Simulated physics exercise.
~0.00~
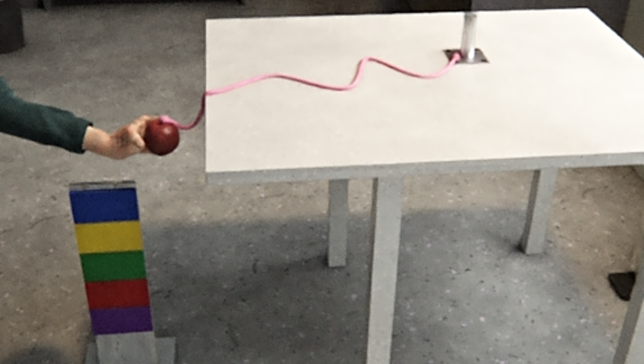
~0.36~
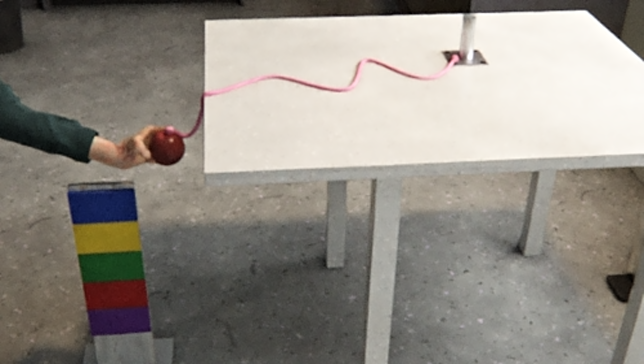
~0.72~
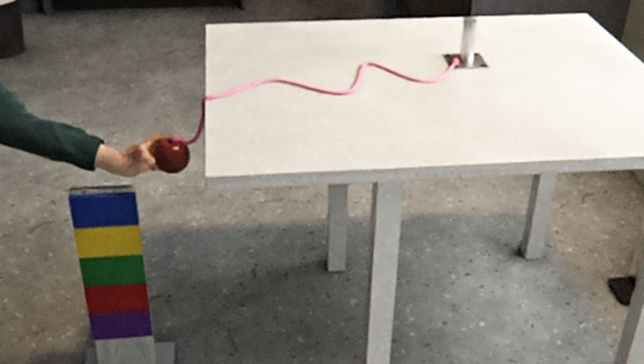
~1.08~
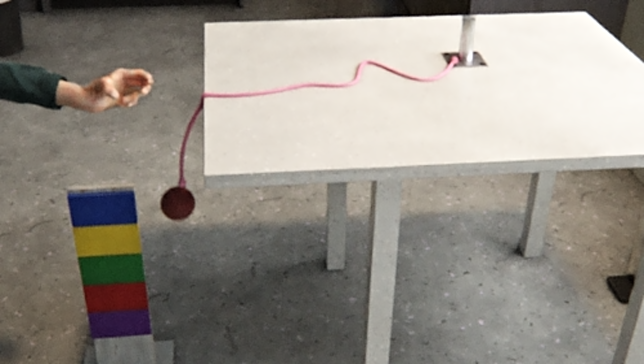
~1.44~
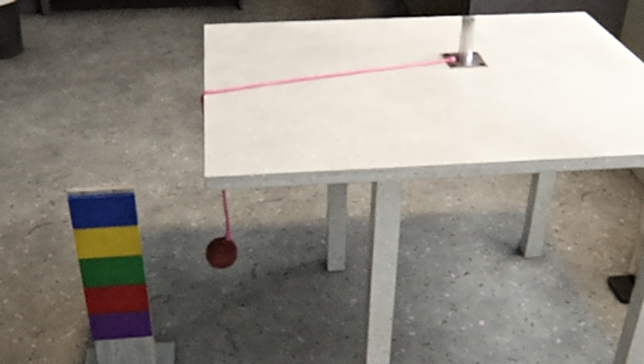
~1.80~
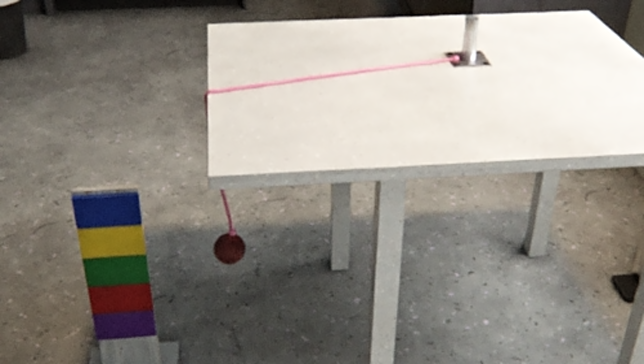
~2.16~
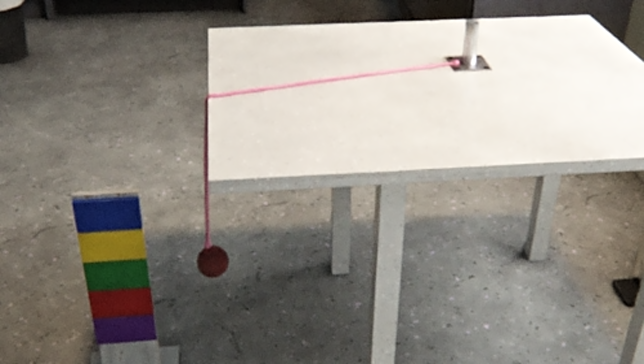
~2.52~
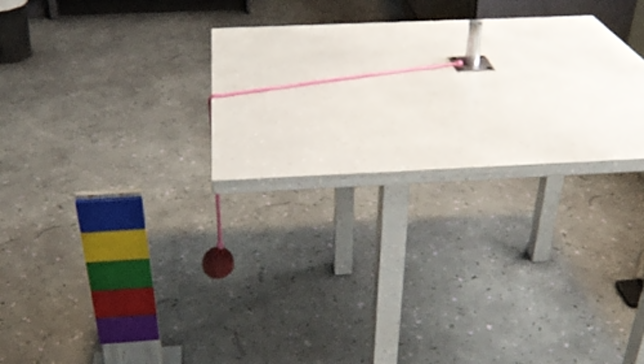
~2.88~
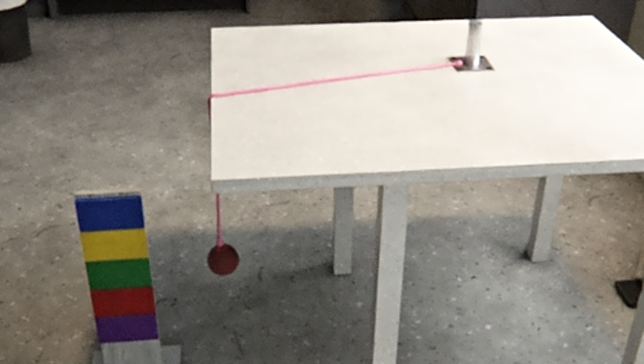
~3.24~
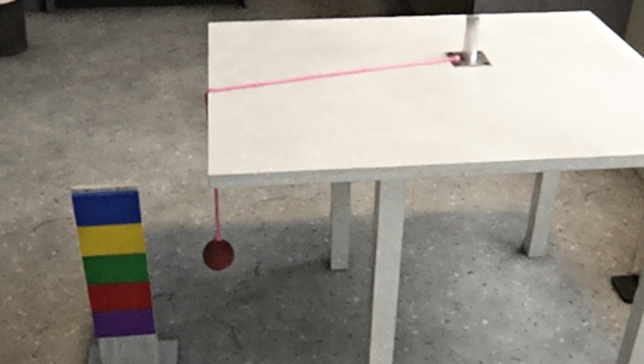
A round red object drops from a hand and hangs by its cord, level with green.
